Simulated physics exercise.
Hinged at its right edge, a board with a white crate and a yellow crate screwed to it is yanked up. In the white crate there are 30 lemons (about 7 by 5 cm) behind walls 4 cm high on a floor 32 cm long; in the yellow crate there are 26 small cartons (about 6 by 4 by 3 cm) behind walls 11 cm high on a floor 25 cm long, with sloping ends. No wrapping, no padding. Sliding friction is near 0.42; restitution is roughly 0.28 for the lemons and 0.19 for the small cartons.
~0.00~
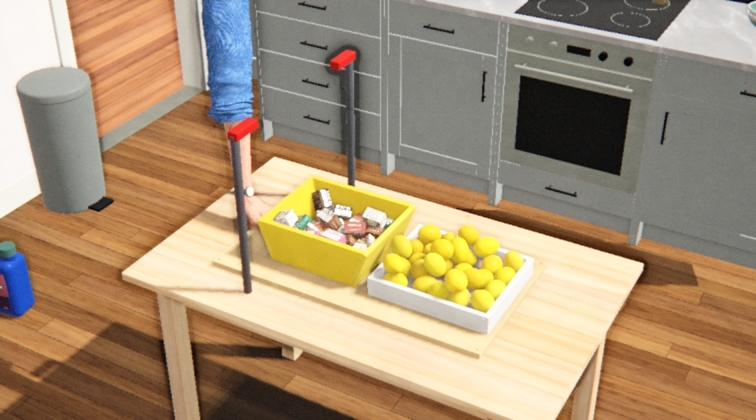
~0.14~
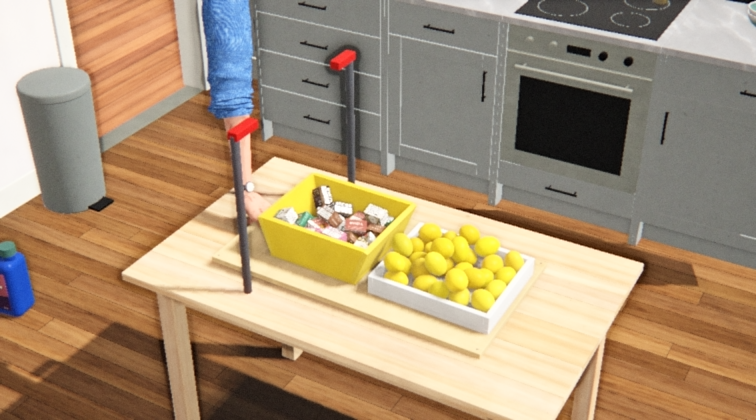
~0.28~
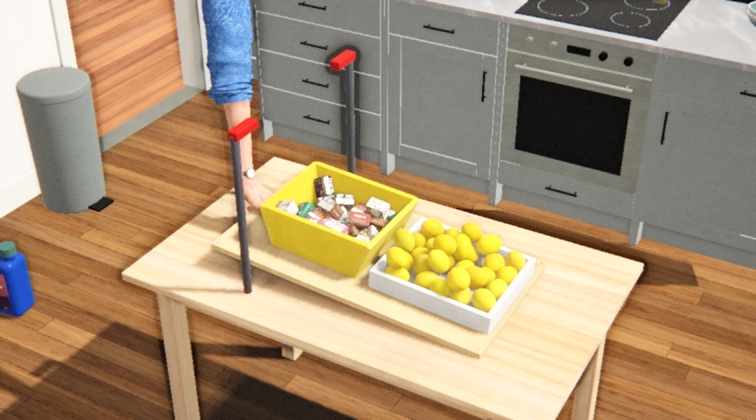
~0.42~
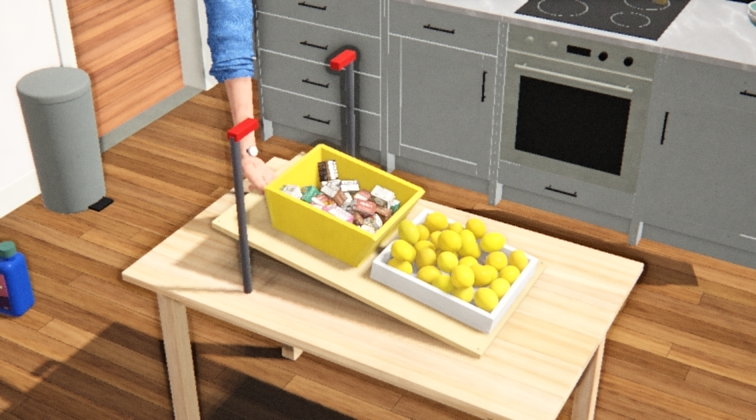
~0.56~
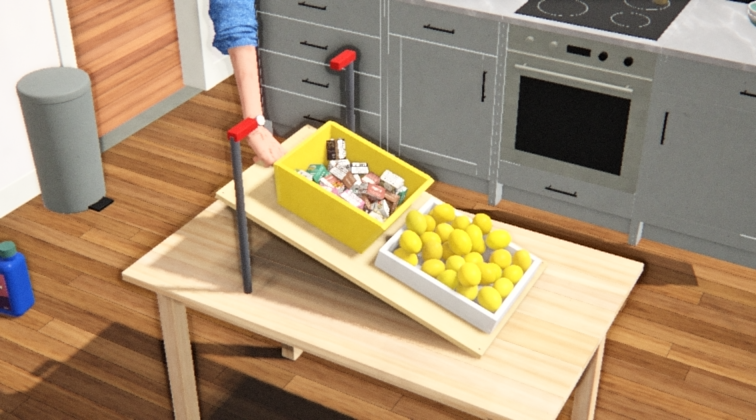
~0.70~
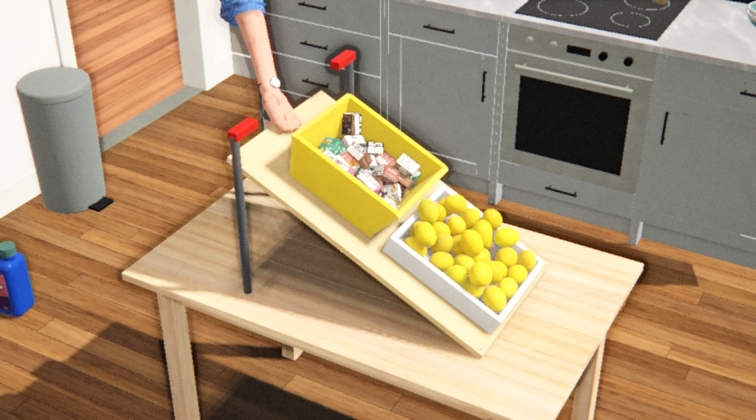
At first, a yellow crate of small cartons and a white crate of lemons sit level on a board on a wooden table. A hand at the left then lifts the board's left end, slowly and then more steeply, and both crates tilt down toward the right with their contents still inside.
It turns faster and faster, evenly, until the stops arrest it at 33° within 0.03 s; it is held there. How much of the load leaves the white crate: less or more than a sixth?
The white crate loses more than one in six of its lemons.
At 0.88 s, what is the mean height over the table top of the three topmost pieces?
About 42 cm.
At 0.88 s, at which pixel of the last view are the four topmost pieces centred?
At about (363, 133).
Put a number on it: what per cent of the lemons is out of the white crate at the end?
Some 25 per cent of them.
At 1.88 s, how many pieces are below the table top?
Some 1 pieces.
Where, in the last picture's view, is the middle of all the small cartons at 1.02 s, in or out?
Near (393, 168).
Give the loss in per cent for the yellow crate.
Lost: Yellow crate 0 per cent.
After 0.78 s, the lift is arrested.
After 0.88 s, tilt 33°; 0 of 30 out of the white crate and 0 of 26 out of the yellow crate.
After 1.02 s, tilt 33°; 2 of 30 out of the white crate and 0 of 26 out of the yellow crate.
After 1.27 s, tilt 33°; 3 of 30 out of the white crate and 0 of 26 out of the yellow crate.
Outcome (at 1.88 s), 8 of 30 out of the white crate and 0 of 26 out of the yellow crate. Asked share, 8 of 30, 27 per cent.
